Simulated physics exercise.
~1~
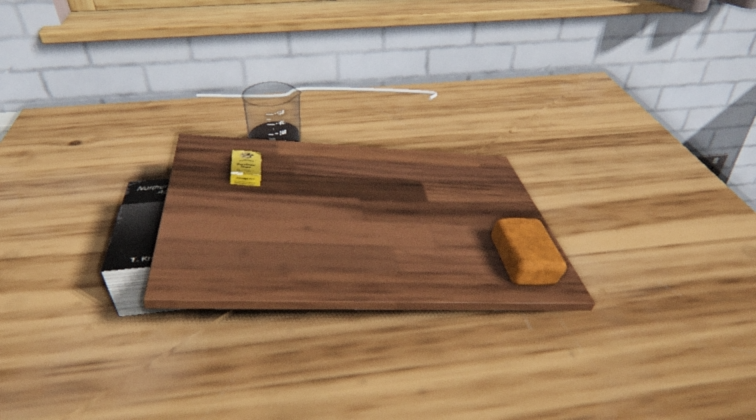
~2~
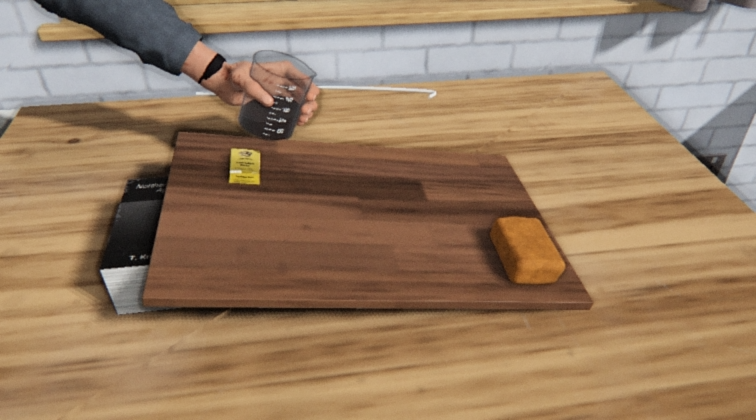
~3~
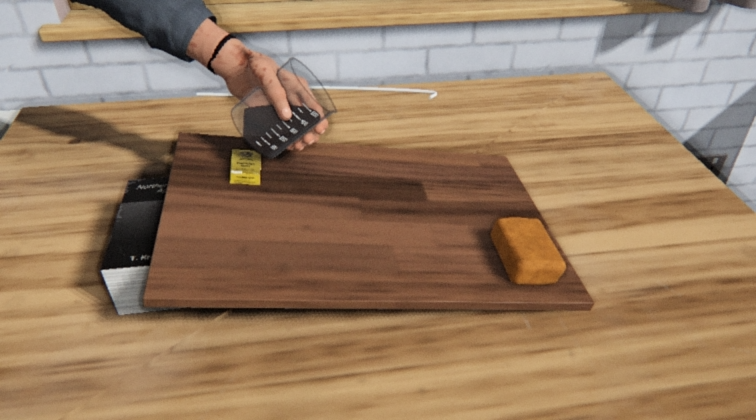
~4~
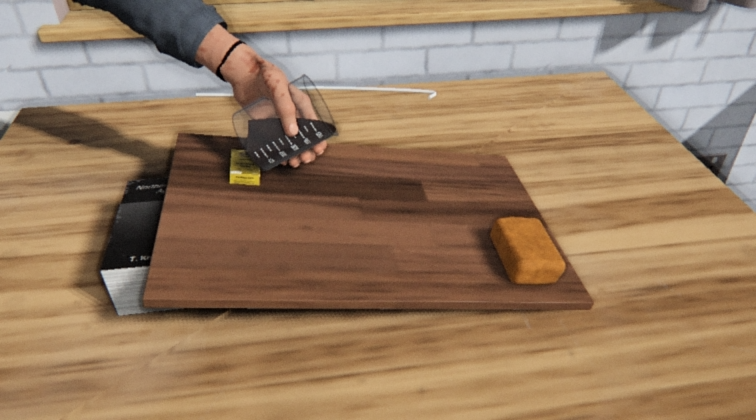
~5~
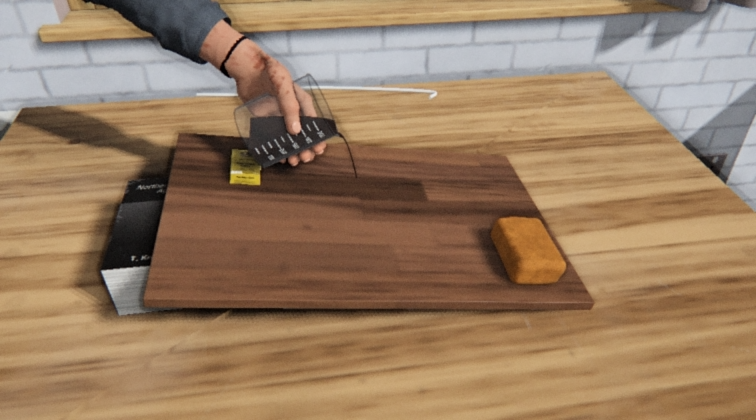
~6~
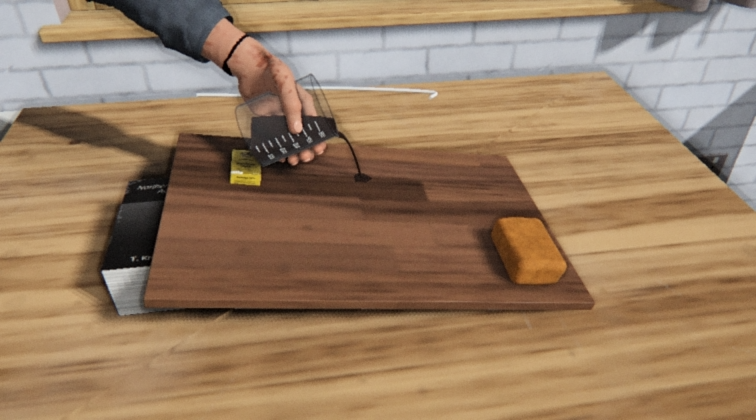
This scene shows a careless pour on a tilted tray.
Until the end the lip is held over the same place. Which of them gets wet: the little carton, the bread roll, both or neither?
Item by item: Little carton - dry, bread roll - dry.
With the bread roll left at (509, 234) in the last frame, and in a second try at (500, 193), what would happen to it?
First it remains untouched, then it ends up in the puddle.
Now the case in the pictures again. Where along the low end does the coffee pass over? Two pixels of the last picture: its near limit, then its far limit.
It's wet between (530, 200) at the near end and (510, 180) at the far end.
Next, it runs down to the right; the little carton is clear of it; the bread roll is clear of it.
After that, it runs down to the right and off the end; the little carton is clear of it; the bread roll is clear of it.
Finally, it runs down to the right and off the end; the little carton is clear of it; the bread roll is clear of it.
